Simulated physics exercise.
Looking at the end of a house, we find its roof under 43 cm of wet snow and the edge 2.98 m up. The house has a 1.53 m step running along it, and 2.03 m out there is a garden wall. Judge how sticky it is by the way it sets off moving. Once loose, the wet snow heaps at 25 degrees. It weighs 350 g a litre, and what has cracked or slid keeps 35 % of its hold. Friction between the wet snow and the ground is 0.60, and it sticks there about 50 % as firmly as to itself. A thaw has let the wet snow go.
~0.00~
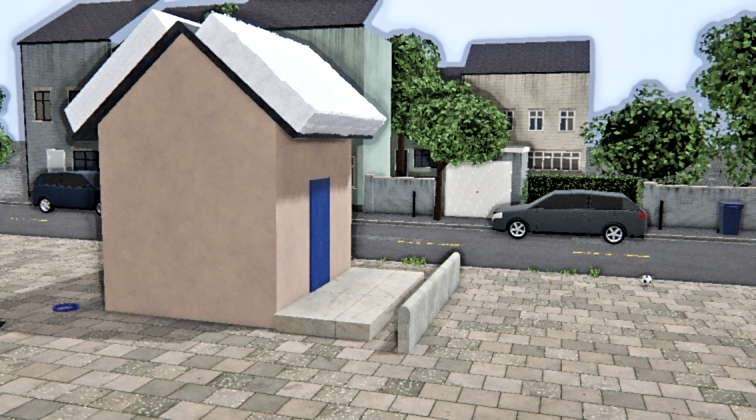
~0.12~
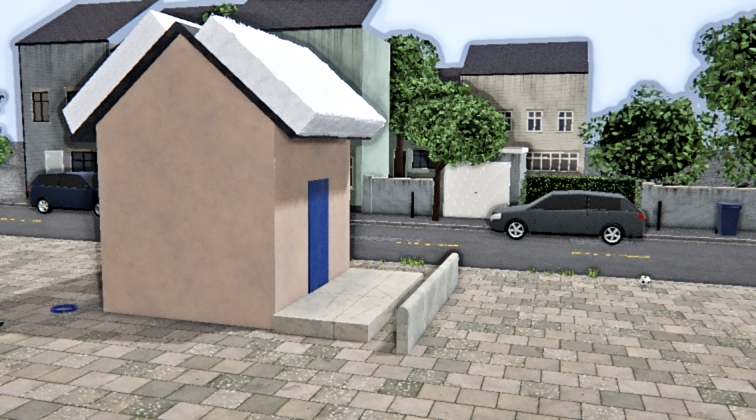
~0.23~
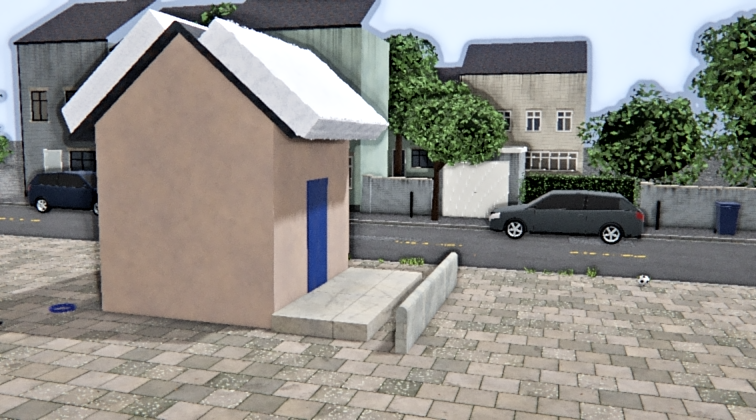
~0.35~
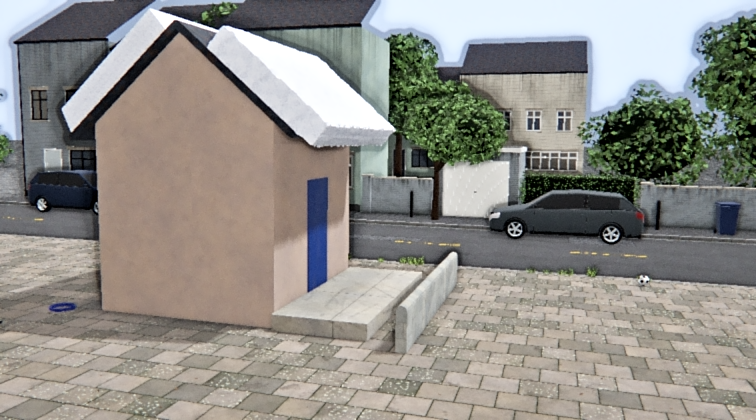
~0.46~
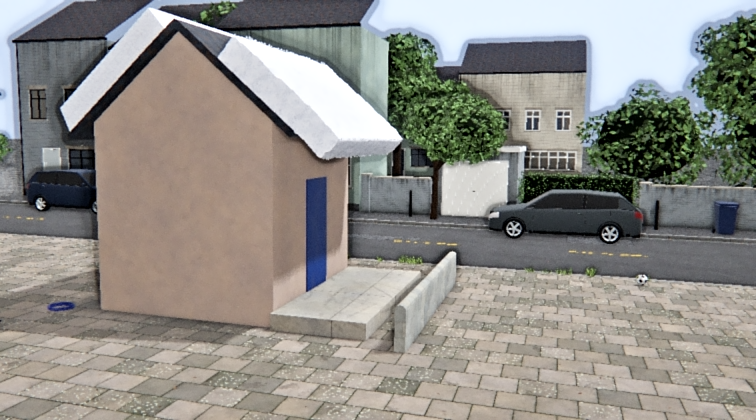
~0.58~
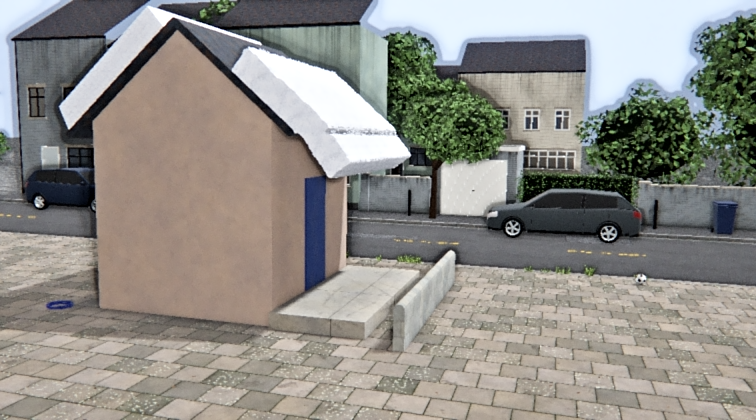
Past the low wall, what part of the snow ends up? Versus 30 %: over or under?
Over.
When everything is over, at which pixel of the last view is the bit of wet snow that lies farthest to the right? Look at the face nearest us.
It shows up near (597, 365) in the last picture.
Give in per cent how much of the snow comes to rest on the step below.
Around 18 per cent.
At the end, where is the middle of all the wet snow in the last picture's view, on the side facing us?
I'd put it at around pixel (429, 330).
By 1.02 s, 8 % is still on the roof and 0 % is past the low wall.
By 1.55 s, none is still on the roof and 46 % is past the low wall.
By 2.07 s, none is still on the roof and 46 % is past the low wall.
By 2.60 s, none is still on the roof and 46 % is past the low wall.
By 2.70 s, at the end, none is still on the roof and 46 % is past the low wall.
